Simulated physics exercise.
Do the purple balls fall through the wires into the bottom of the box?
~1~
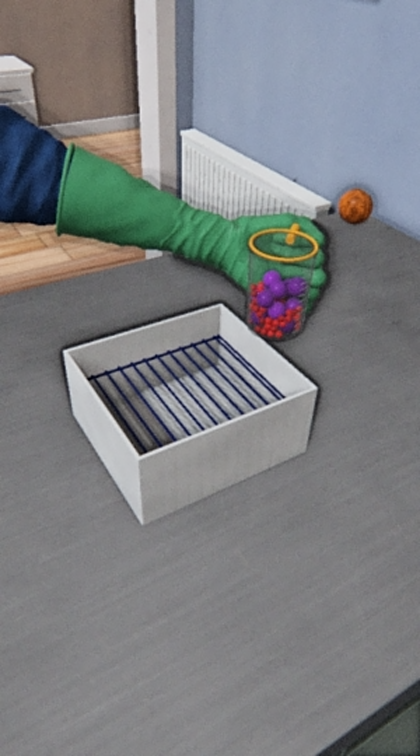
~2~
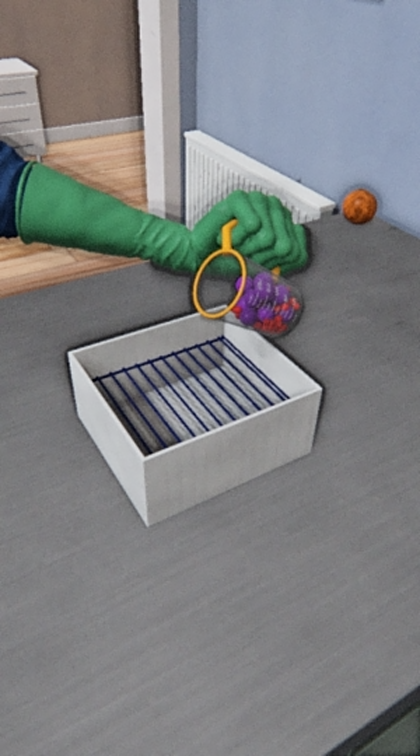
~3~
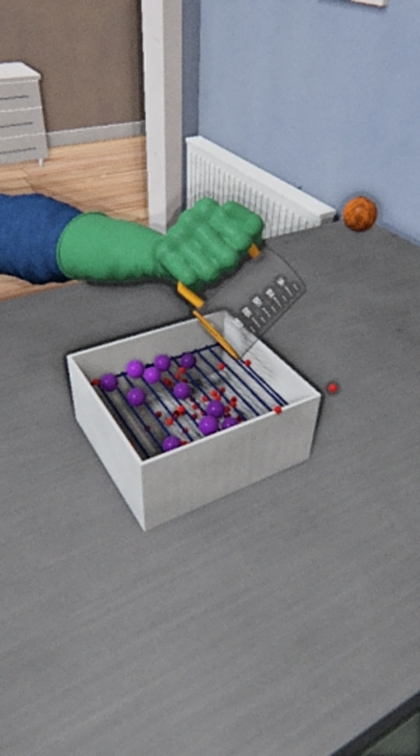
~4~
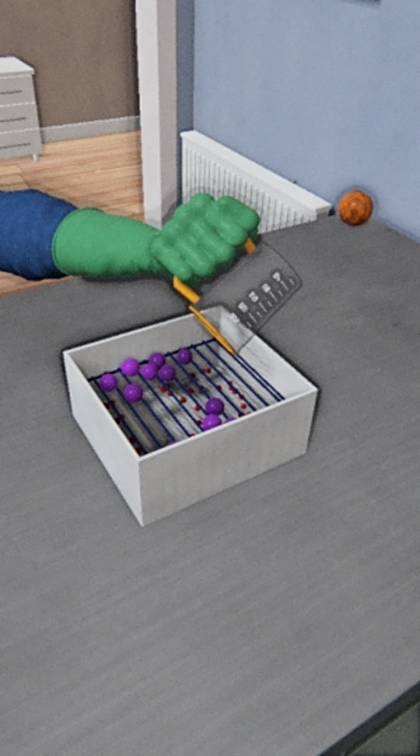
No, the purple balls are held back on top of the wires, while the red ones pass through the rack.
